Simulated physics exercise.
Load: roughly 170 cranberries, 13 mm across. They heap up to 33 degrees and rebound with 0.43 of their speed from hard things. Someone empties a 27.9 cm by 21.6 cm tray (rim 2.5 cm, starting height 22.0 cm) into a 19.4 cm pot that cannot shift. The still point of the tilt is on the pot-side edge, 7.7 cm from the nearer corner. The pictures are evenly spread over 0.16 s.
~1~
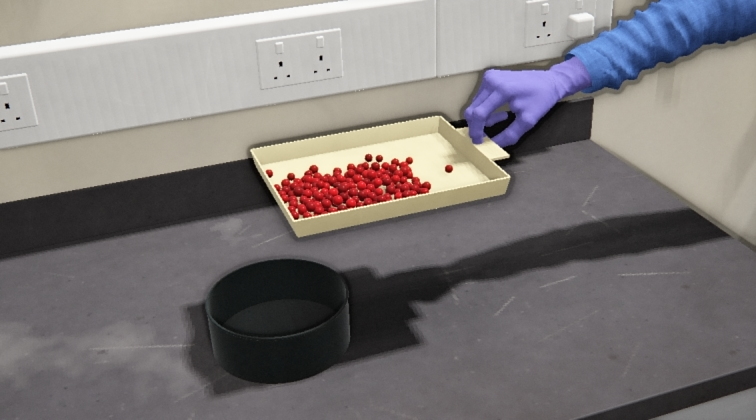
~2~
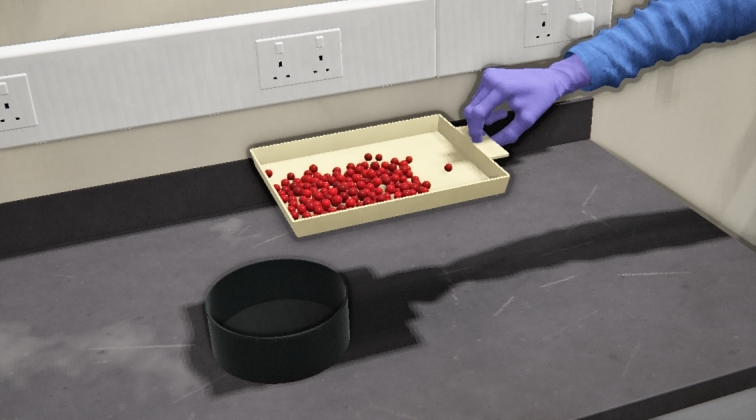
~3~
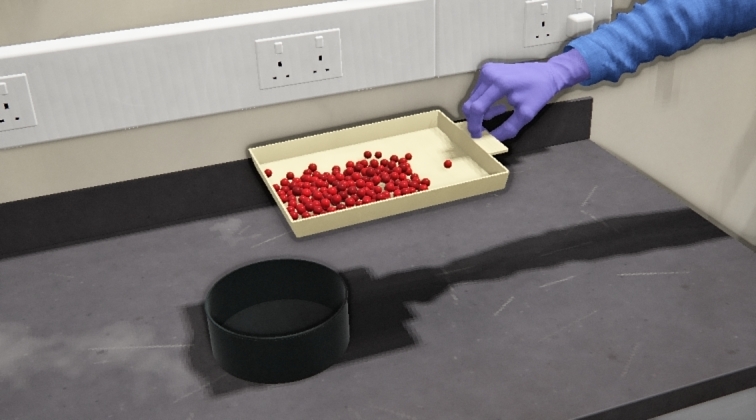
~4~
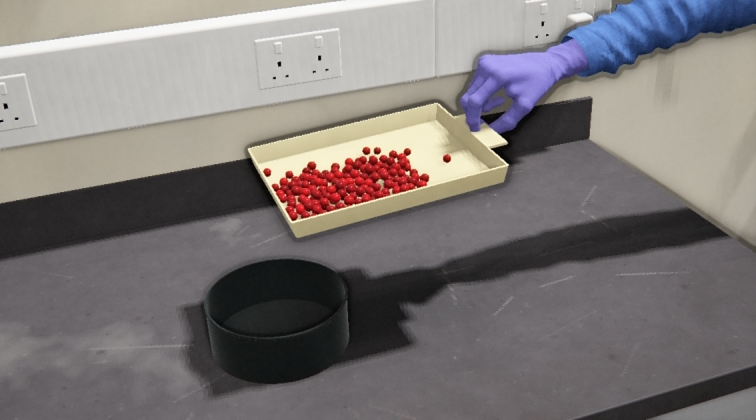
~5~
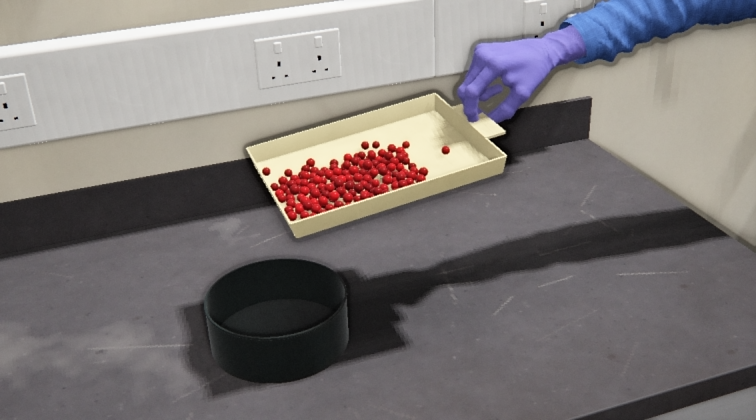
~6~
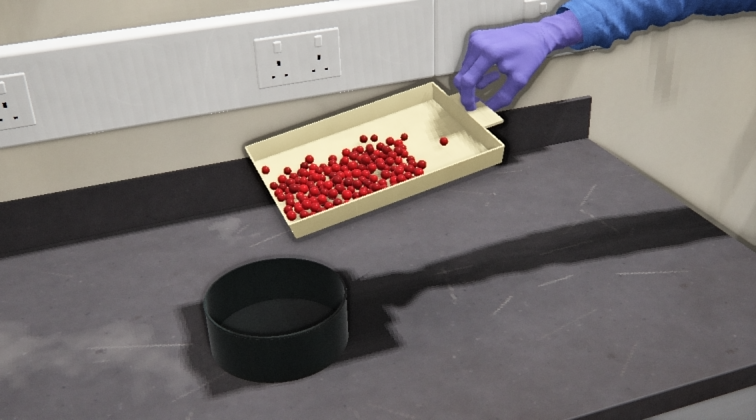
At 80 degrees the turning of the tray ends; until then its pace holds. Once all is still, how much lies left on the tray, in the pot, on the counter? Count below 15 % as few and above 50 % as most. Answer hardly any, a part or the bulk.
Tray a part, pot a part, counter a part.
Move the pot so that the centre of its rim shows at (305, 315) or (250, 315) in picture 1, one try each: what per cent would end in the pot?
Some 45 and 50 per cent.
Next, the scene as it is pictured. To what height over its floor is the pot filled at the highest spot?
Roughly 1.5 cm.
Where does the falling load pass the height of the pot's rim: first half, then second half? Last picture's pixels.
At about (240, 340), then at (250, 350).
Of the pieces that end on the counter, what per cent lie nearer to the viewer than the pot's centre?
Roughly 100 per cent.
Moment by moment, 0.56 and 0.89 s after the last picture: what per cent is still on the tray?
In turn: 100, 85.
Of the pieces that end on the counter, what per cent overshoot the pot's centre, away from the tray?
About 100 per cent.
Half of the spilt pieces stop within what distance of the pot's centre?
About 20 cm.
Then, 0.33 s after the last picture, tilt 44 degrees; the tray holds 100 %, the pot 0 %.
Then, 0.56 s after the last picture, tilt 68 degrees; the tray holds 100 %, the pot 0 %.
Then, 0.89 s after the last picture, tilt 80 degrees; the tray holds 85 %, the pot 5 %.
In the end, tray 35 %, pot 30 %, counter 35 %.
